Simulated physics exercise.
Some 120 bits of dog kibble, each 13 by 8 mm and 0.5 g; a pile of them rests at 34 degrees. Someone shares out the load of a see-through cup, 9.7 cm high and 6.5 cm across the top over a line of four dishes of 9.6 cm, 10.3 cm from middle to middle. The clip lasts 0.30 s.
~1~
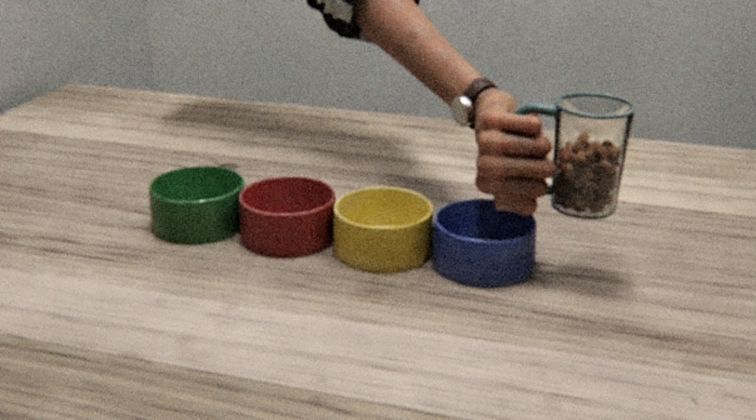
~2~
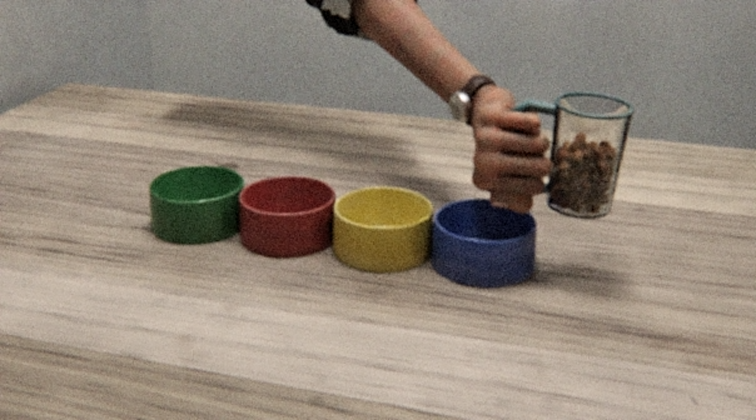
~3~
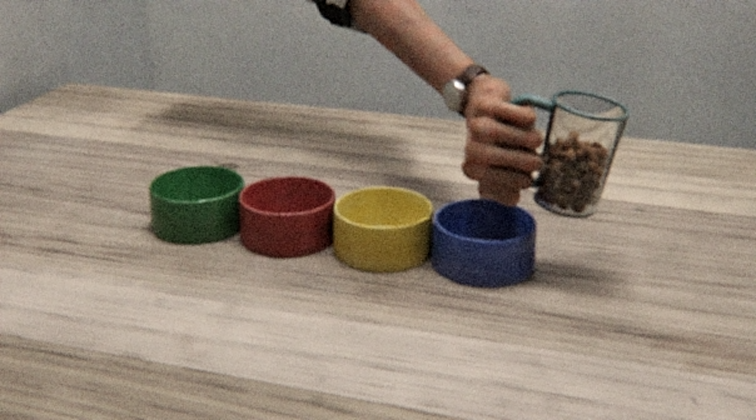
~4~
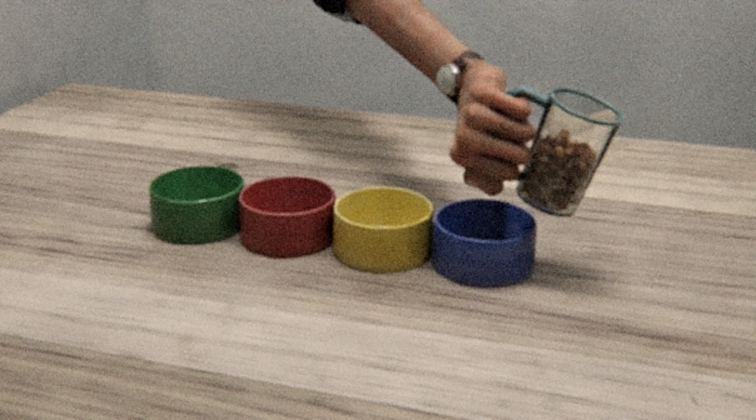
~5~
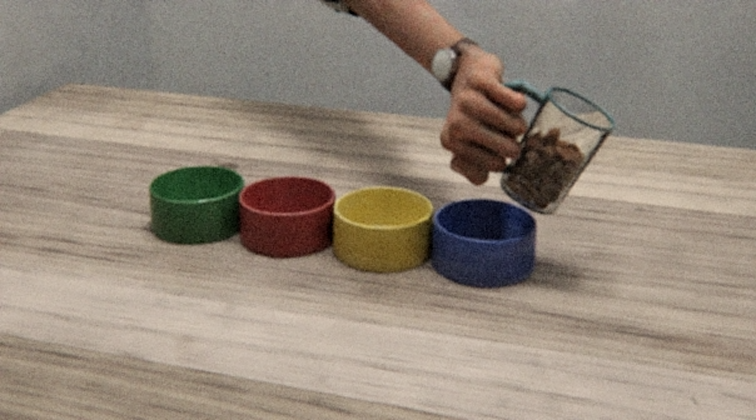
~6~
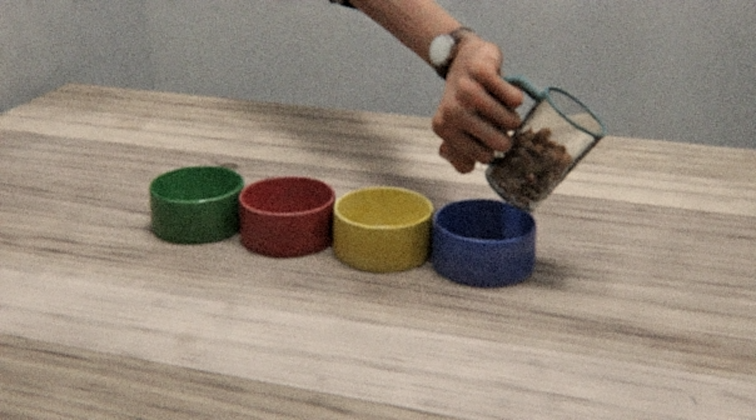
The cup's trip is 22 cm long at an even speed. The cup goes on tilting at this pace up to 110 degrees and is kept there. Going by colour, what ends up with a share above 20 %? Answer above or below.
Red: Below, blue: Above, green: Below, yellow: Above, counter: Below.
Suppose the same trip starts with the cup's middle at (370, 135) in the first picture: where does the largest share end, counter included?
The winner: Green.
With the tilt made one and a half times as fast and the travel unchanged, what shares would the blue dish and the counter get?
Blue 60, counter 0.
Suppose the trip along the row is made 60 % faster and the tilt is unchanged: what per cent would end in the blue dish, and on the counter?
Blue 0, counter 10.
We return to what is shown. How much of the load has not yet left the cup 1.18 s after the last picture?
Roughly 40 per cent.
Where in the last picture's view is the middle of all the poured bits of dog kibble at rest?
Around (410, 241).
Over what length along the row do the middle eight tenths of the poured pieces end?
Some 11 cm.
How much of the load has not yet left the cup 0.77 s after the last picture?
Some 80 per cent of the load.
Then, 0.46 s after the last picture, tilt 95 degrees; cup holds 100 %.
Then, 0.77 s after the last picture, tilt 110 degrees; cup holds 80 %, blue 20 %.
Then, 1.18 s after the last picture, tilt 110 degrees; cup holds 40 %, blue 30 %, yellow 25 %.
In the end, red 0 %, blue 30 %, green 0 %, yellow 60 %, counter 5 %, cup 5 %.
